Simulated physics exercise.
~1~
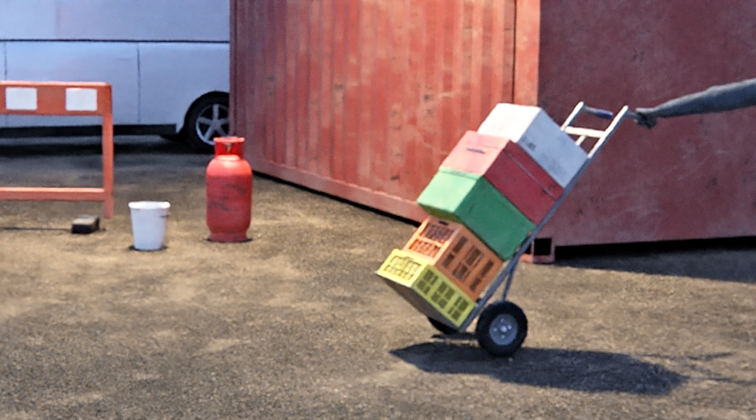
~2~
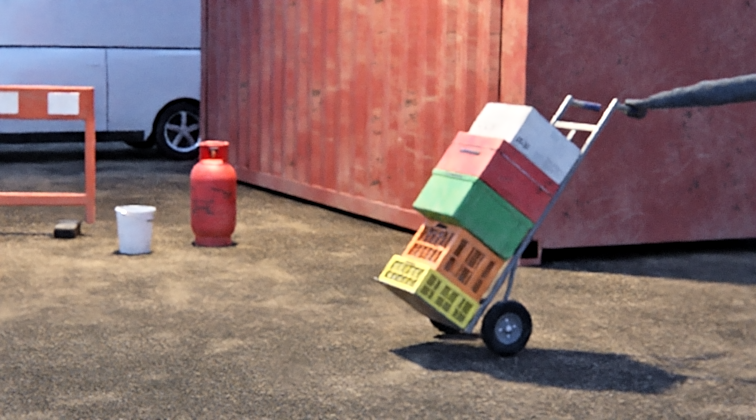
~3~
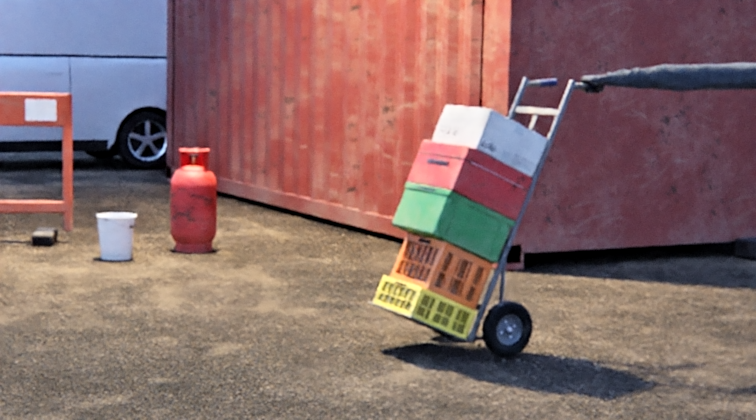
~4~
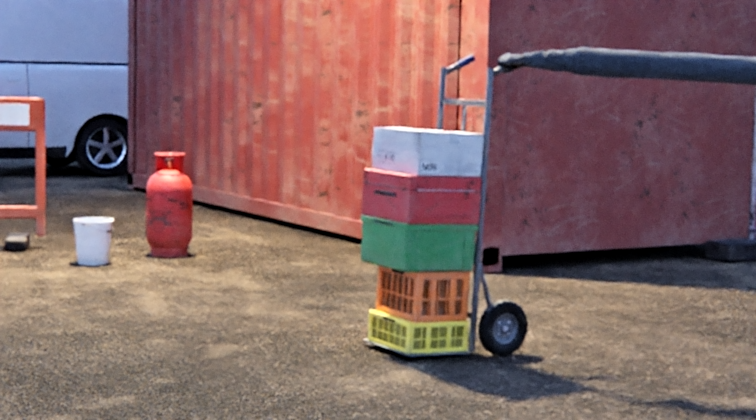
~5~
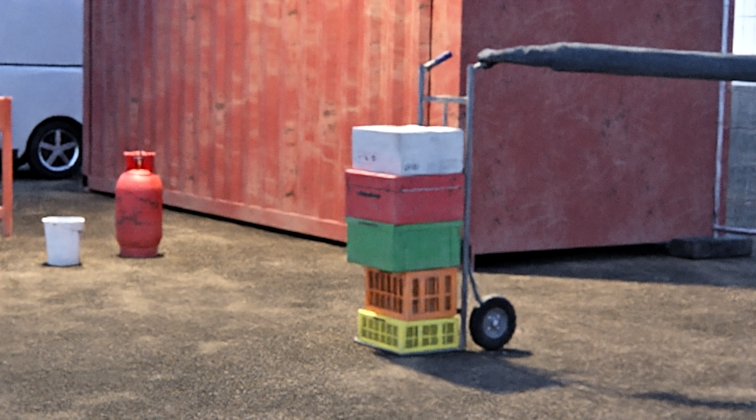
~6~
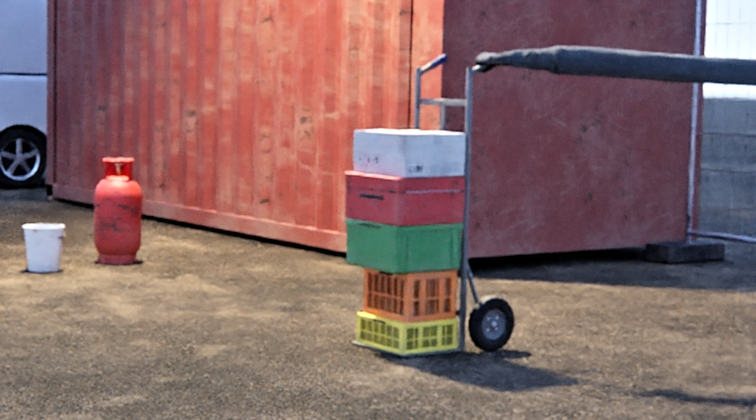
An arm tips a leaning hand truck upright, and its five stacked containers stay in place.
